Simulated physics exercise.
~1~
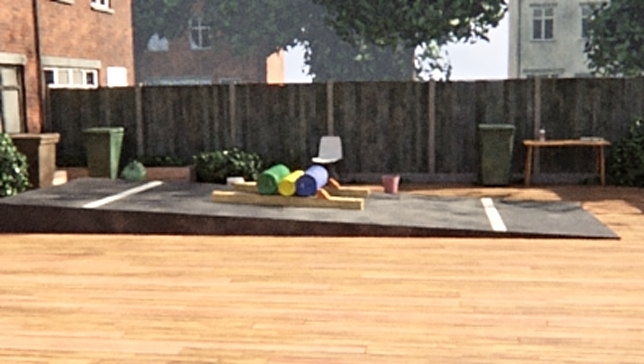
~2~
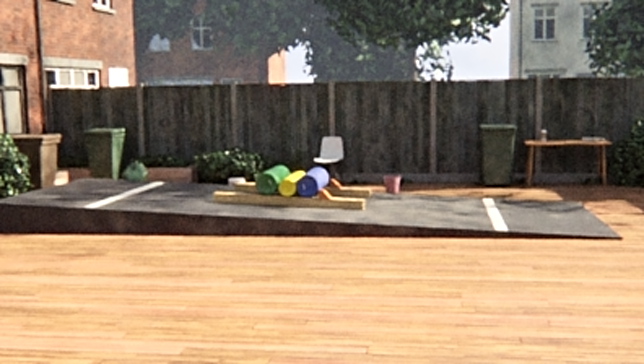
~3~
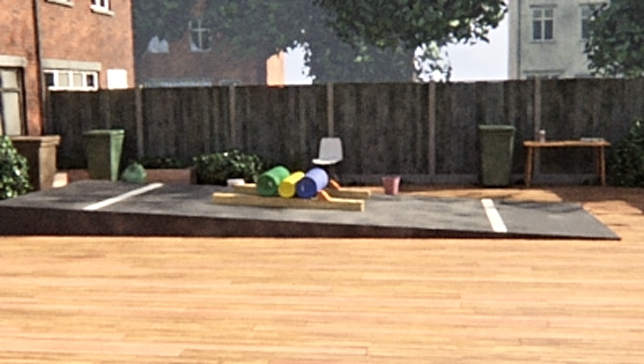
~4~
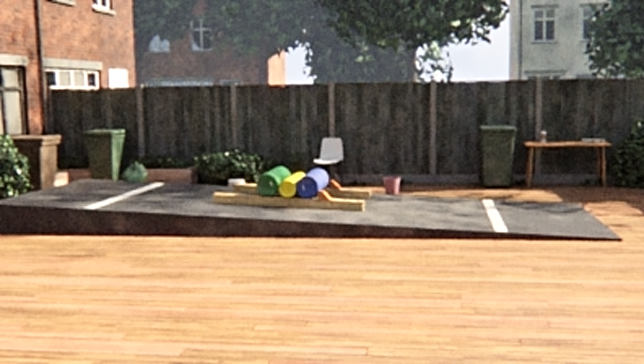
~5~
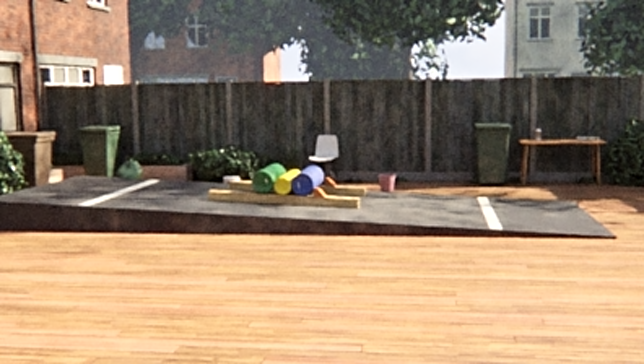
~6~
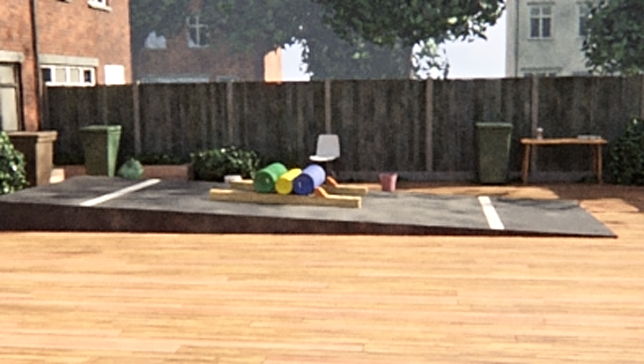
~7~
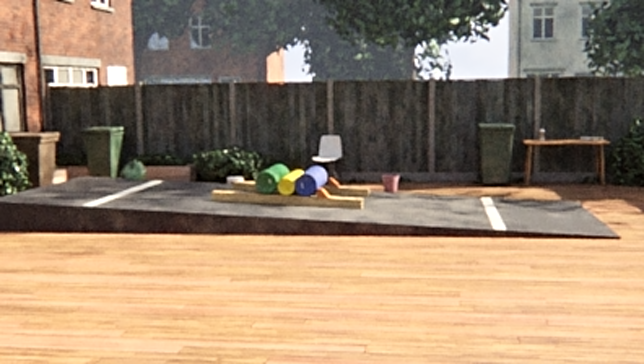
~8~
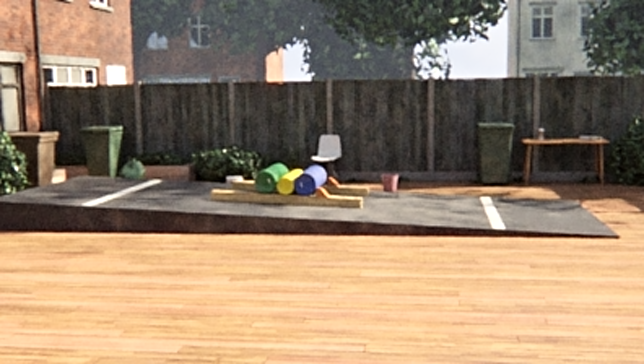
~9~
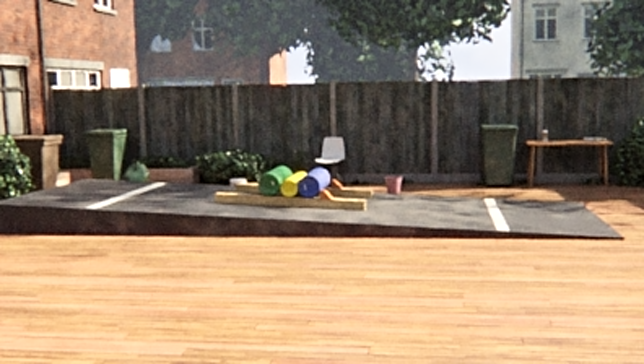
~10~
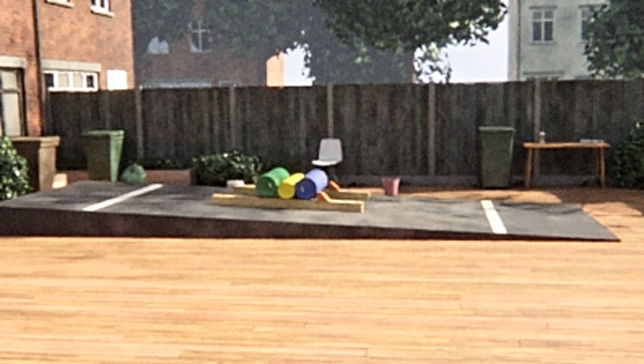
In a fenced yard, green, yellow and blue cylinders rest unmoving on timber bearers throughout.
